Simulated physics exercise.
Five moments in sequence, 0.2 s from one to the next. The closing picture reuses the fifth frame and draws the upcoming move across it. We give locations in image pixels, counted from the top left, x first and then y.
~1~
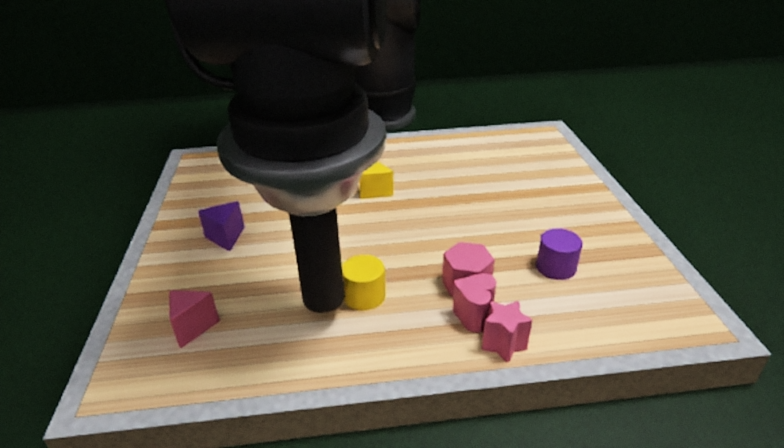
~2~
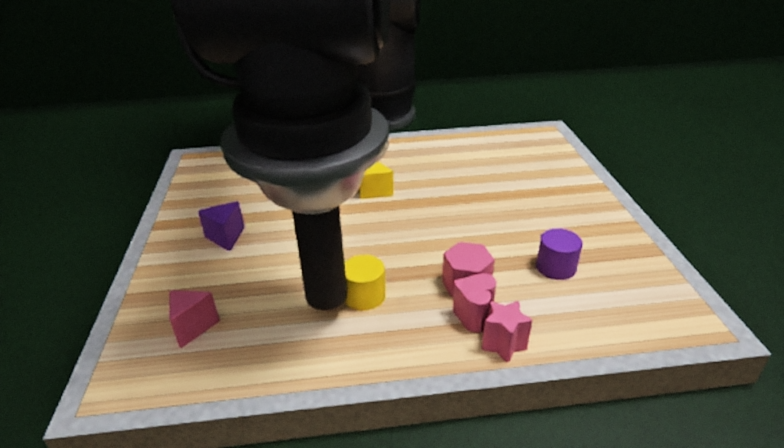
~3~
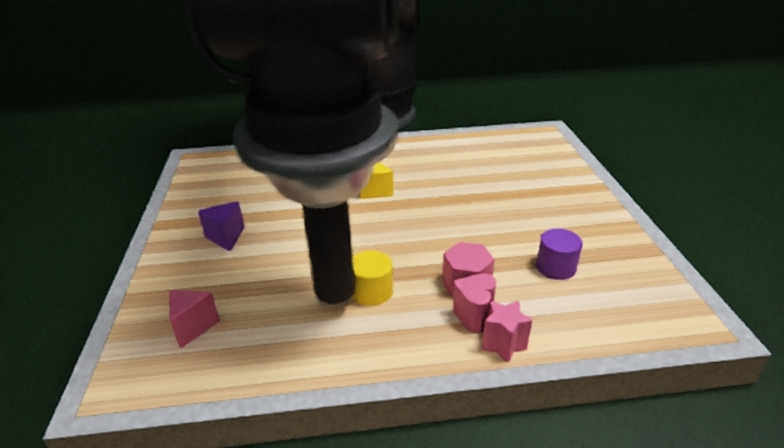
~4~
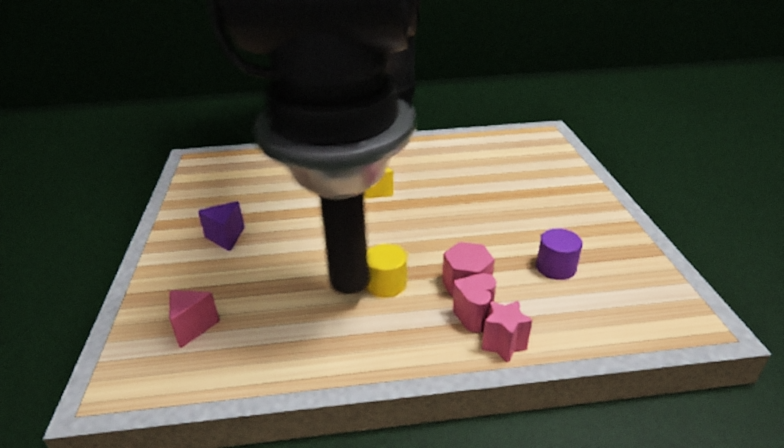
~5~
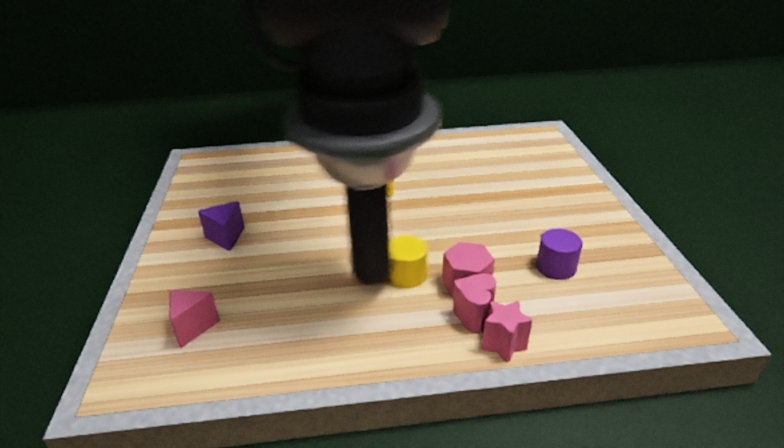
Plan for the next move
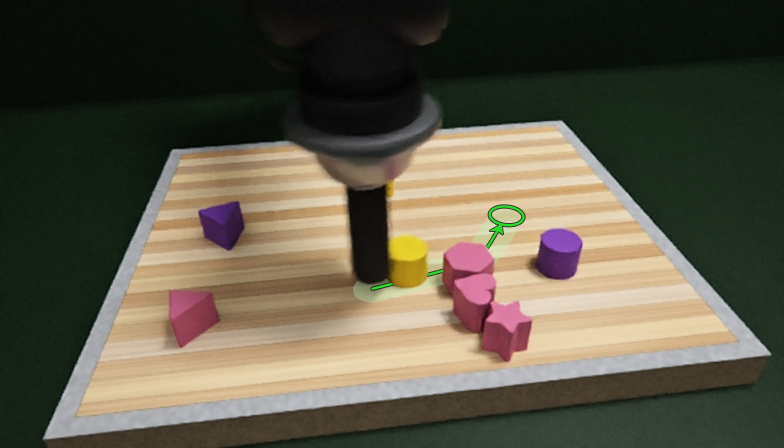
On a wooden board with scattered pink, purple and yellow blocks, a dark robotic arm's rod starts beside the yellow cylinder, then pushes it a short way right and slightly toward the back, nearer the pink hexagonal block.
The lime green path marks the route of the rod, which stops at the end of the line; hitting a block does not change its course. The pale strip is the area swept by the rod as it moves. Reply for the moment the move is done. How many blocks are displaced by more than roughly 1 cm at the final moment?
Once the path ends, two blocks will have shifted.
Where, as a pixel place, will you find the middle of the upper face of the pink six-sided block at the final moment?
It will end up at (500, 256).
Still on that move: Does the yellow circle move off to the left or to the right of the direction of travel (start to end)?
That's a shift to the left.
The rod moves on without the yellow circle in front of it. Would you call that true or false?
True.
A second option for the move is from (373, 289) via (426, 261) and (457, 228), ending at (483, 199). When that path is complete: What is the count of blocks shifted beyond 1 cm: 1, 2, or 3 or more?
Blocks that move over 1 cm: One.
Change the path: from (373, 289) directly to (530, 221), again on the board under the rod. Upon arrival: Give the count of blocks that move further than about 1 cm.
That push would leave one block displaced by more than about 1 cm.
The drawn path runs from (373, 289) through (437, 272) and (486, 248) to (507, 216).
What follows on the original path. One third of the way, rod at (438, 256); yellow circle at (459, 225); pink six-sided block at (481, 256), turned 15° clockwise.
Two thirds of the way, rod at (488, 232); yellow circle at (482, 200); pink six-sided block at (500, 256), turned 65° clockwise.
At the end, rod at (508, 200); yellow circle at (480, 178); pink six-sided block at (500, 256), turned 65° clockwise; purple circle not moved.
